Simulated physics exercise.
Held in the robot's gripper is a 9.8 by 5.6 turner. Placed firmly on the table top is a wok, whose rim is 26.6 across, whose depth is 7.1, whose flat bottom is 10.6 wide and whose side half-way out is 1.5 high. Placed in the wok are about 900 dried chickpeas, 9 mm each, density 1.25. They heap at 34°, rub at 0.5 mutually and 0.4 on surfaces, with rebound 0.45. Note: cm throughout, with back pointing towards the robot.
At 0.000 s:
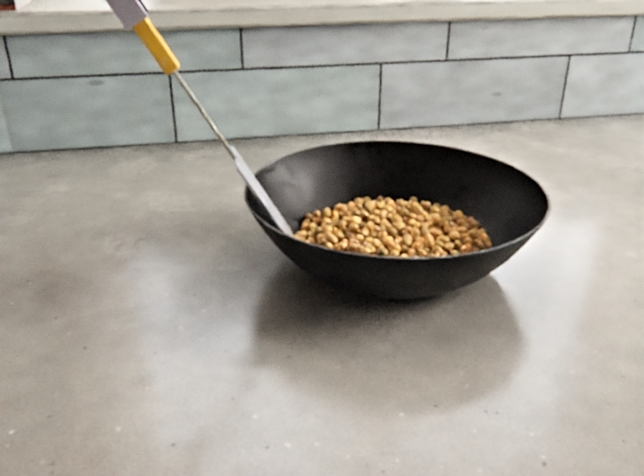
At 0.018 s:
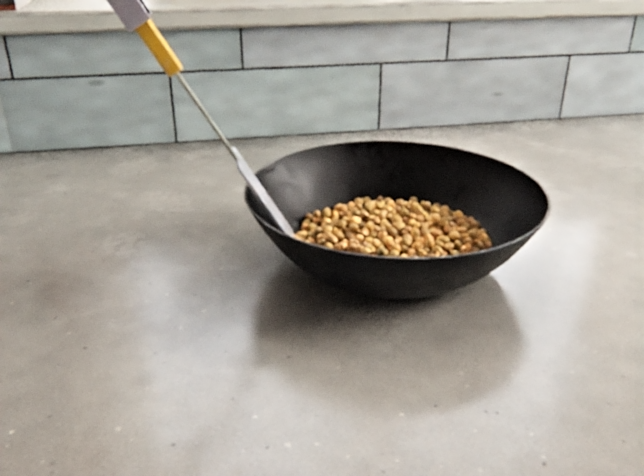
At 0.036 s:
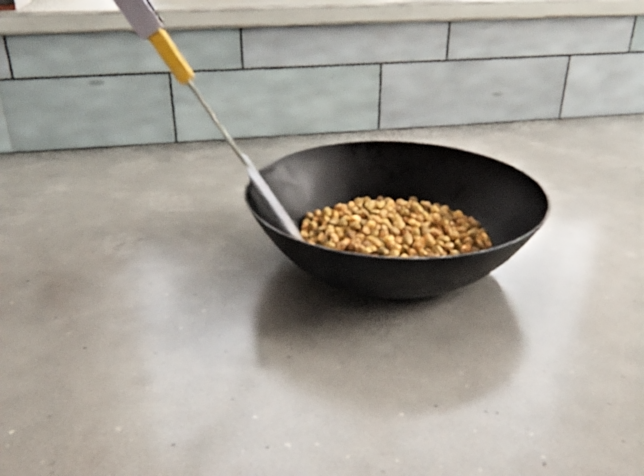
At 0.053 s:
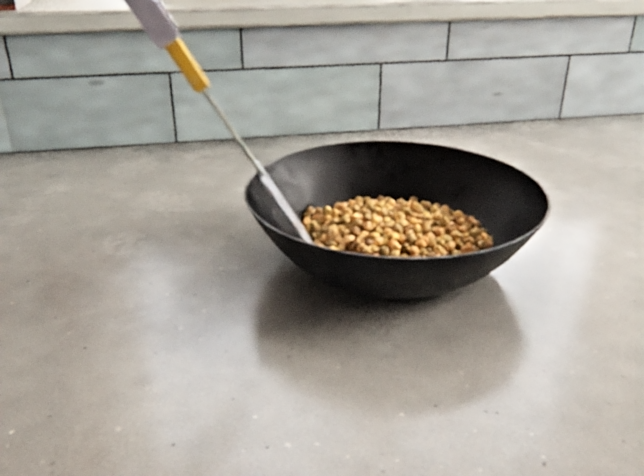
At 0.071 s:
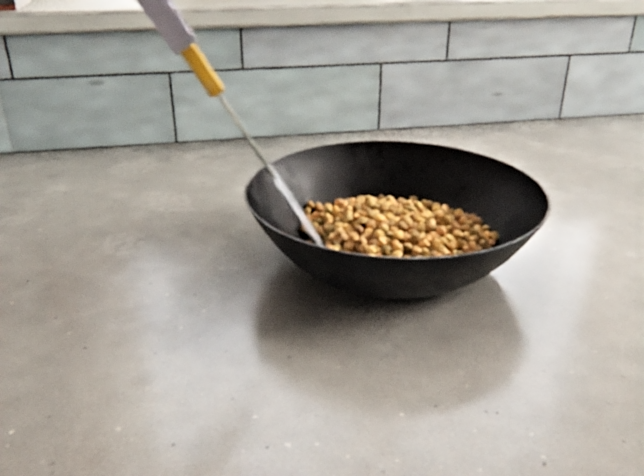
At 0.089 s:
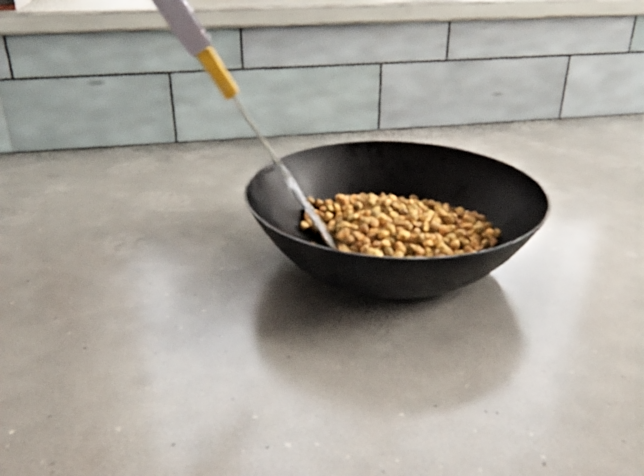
A turner with a yellow band on its handle slid down the left inner side of a black wok on the counter and pushed slightly rightward into the dried chickpeas, shifting the heap a little.
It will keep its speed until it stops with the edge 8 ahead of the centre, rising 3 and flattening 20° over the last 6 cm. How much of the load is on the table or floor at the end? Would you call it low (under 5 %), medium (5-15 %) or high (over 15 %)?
I would call it low.
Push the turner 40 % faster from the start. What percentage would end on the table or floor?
I'd reckon close to 10 per cent.
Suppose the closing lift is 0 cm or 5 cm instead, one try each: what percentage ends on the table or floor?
I'd put it near 0 in a hundred, then near 5 in a hundred.
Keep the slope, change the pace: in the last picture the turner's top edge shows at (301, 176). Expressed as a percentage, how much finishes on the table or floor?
Some 5 percent.
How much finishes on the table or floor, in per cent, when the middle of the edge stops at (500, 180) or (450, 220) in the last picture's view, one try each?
Estimates, in order: 15 % and 0 %.
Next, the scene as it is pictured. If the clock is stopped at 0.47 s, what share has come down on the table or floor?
2 per cent.
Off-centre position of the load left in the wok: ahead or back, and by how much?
I'd put it at roughly 3.5 cm toward the front.
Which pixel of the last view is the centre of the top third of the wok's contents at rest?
The centre sits at about (472, 217).
After 0.16 s, sloping 60°, highest piece 4 above the table; 900 in the wok.
After 0.23 s, sloping 52°, highest piece 6 above the table; 900 in the wok.
After 0.47 s, sloping 40°, highest piece 8 above the table; 875 in the wok, 17 on the table or floor, 8 on the blade or in flight.
After 1.52 s, sloping 40°, highest piece 6 above the table; 874 in the wok, 26 on the table or floor.
In the end, 874 in the wok, 26 on the table or floor. That is 3 % on the table or floor.
